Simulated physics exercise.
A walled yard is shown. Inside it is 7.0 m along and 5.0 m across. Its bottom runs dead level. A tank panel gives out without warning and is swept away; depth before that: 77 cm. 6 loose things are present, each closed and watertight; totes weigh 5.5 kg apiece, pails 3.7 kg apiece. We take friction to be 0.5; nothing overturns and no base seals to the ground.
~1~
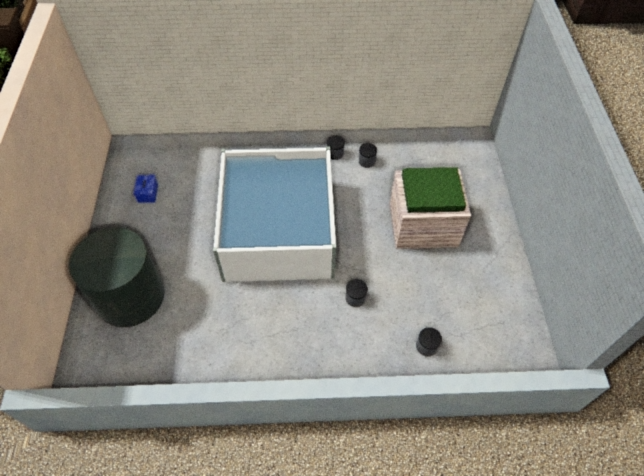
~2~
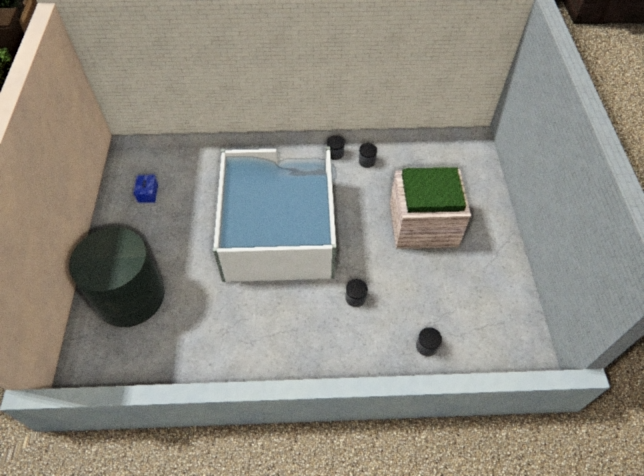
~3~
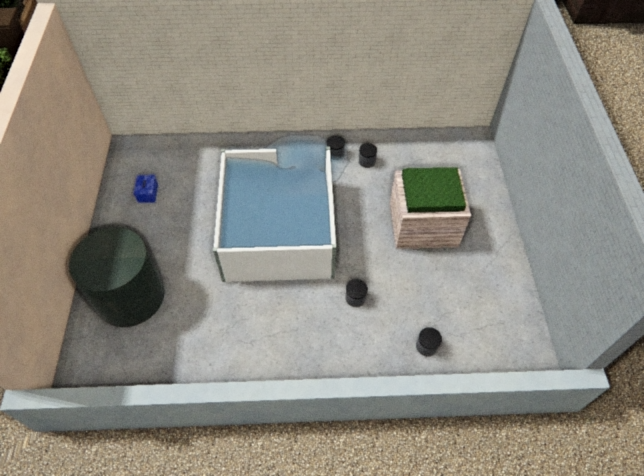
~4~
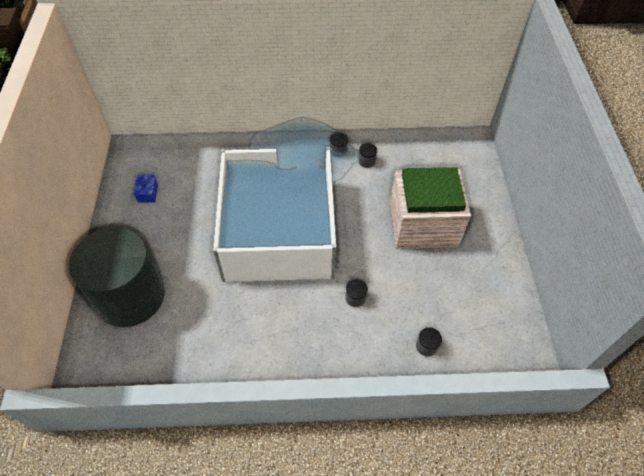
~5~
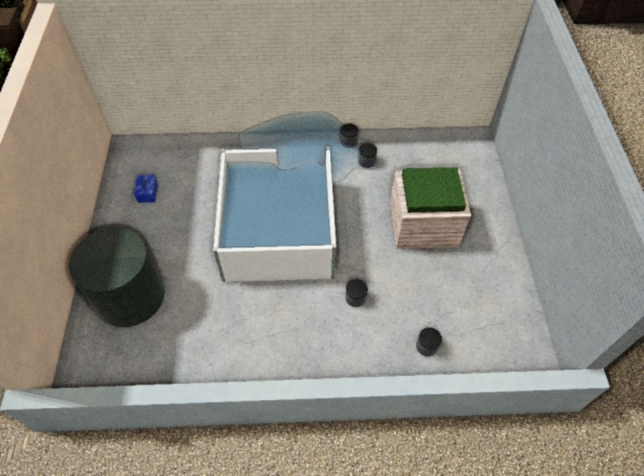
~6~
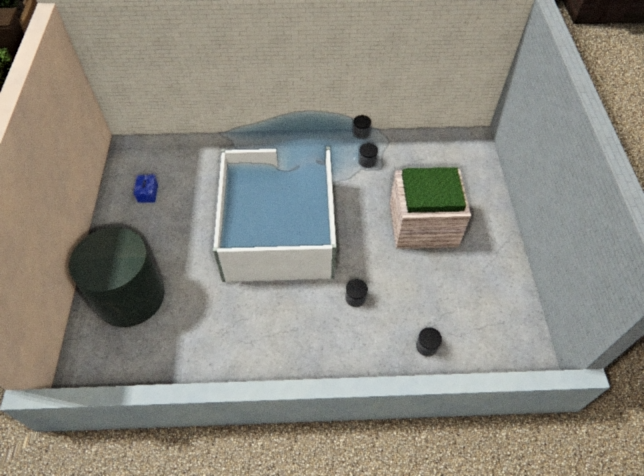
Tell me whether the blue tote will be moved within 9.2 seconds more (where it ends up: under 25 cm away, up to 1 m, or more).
Observation: Blue tote moves a great deal.
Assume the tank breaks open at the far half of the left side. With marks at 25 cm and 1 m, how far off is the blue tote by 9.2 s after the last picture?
Well, the blue tote is flushed away.
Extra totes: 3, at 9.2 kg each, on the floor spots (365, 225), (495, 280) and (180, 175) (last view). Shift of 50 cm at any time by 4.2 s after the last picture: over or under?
In sequence: Stays within; goes beyond; goes beyond.
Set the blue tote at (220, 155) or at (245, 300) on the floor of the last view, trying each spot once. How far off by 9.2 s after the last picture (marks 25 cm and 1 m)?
Order of tries: It is flushed away; it is flushed away.
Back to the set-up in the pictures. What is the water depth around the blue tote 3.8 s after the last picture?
I'd say around 2 cm.
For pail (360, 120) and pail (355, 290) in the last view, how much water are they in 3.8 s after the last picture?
About 9 and 0 cm.
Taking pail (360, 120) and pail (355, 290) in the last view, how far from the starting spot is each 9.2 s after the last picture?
Lab note - net shifts in turn: 350 cm; 80 cm.
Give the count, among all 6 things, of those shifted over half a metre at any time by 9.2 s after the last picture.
The total is 6.
Then, 1.2 s after the last picture the blue tote is near (142, 186), 0.1 m from its start, aground; 0 afloat.
Then, 3.8 s after the last picture the blue tote is near (89, 359), 3.0 m from its start, aground; 1 afloat.
Then, 6.2 s after the last picture the blue tote is near (160, 347), 2.9 m from its start, aground; 2 afloat.
Then, 9.2 s after the last picture the blue tote is near (114, 334), 2.7 m from its start, afloat; 6 afloat.
